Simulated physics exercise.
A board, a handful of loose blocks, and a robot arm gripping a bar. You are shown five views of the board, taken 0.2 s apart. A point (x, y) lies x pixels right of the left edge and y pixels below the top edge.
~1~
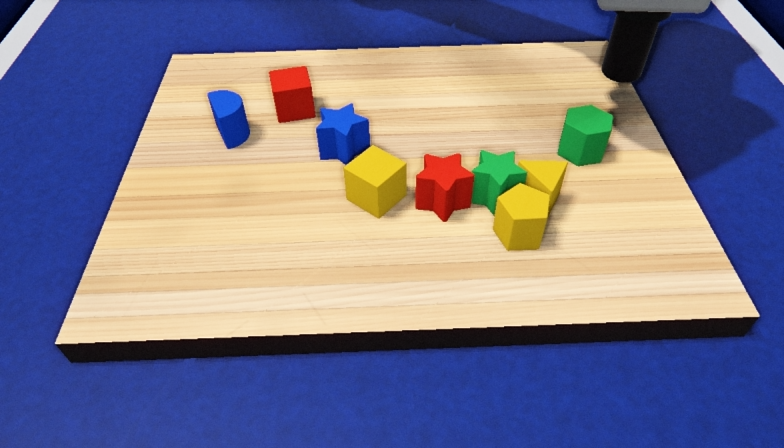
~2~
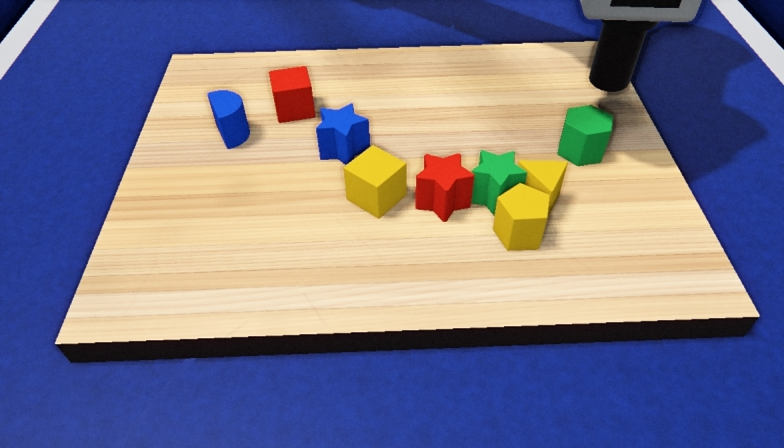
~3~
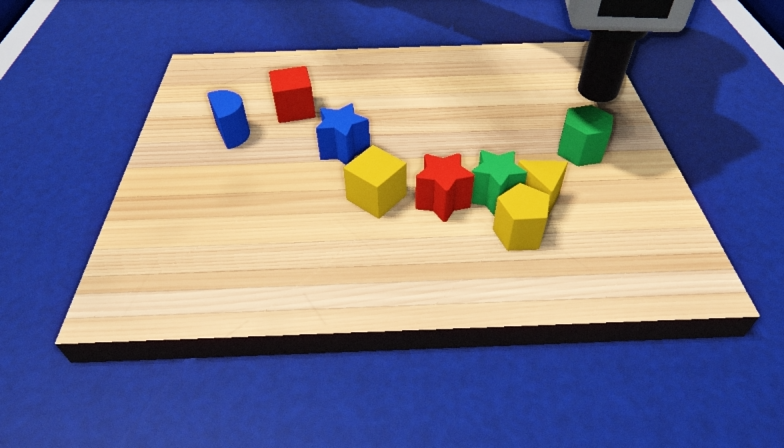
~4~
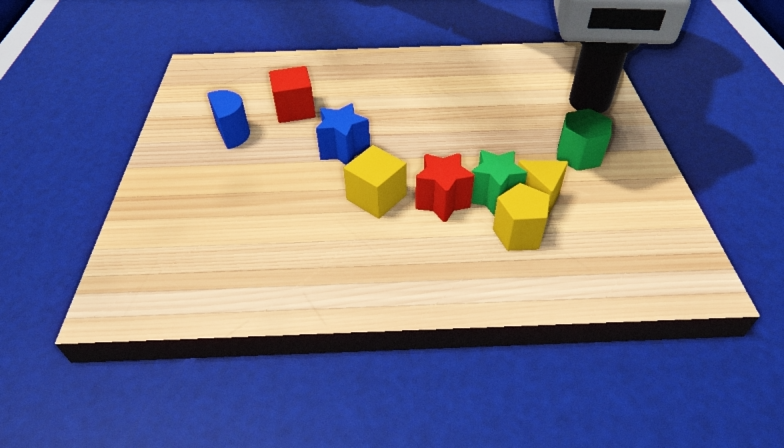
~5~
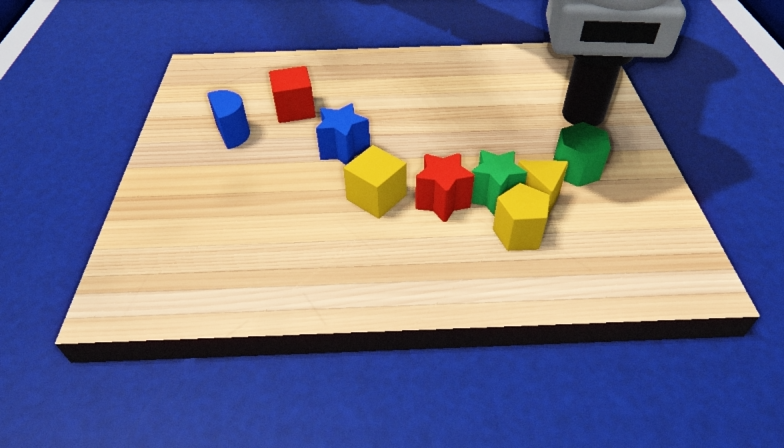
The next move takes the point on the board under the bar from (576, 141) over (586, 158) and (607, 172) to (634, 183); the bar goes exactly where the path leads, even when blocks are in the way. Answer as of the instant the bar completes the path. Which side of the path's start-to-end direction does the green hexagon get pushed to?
To the path's right.
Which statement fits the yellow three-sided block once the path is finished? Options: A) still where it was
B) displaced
That would be A.
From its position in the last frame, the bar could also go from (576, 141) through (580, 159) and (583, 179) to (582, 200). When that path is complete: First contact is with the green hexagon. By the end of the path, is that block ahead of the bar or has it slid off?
The green hexagon is leading.
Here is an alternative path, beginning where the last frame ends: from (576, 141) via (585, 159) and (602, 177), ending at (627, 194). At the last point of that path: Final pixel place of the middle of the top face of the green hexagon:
My prediction: (601, 178).
On the path given first. Halfway along, bar at (603, 141); green hexagon at (593, 162), turned 30° clockwise.
At the end, bar at (643, 159); yellow three-sided block unmoved; green hexagon at (596, 164), turned 40° clockwise.
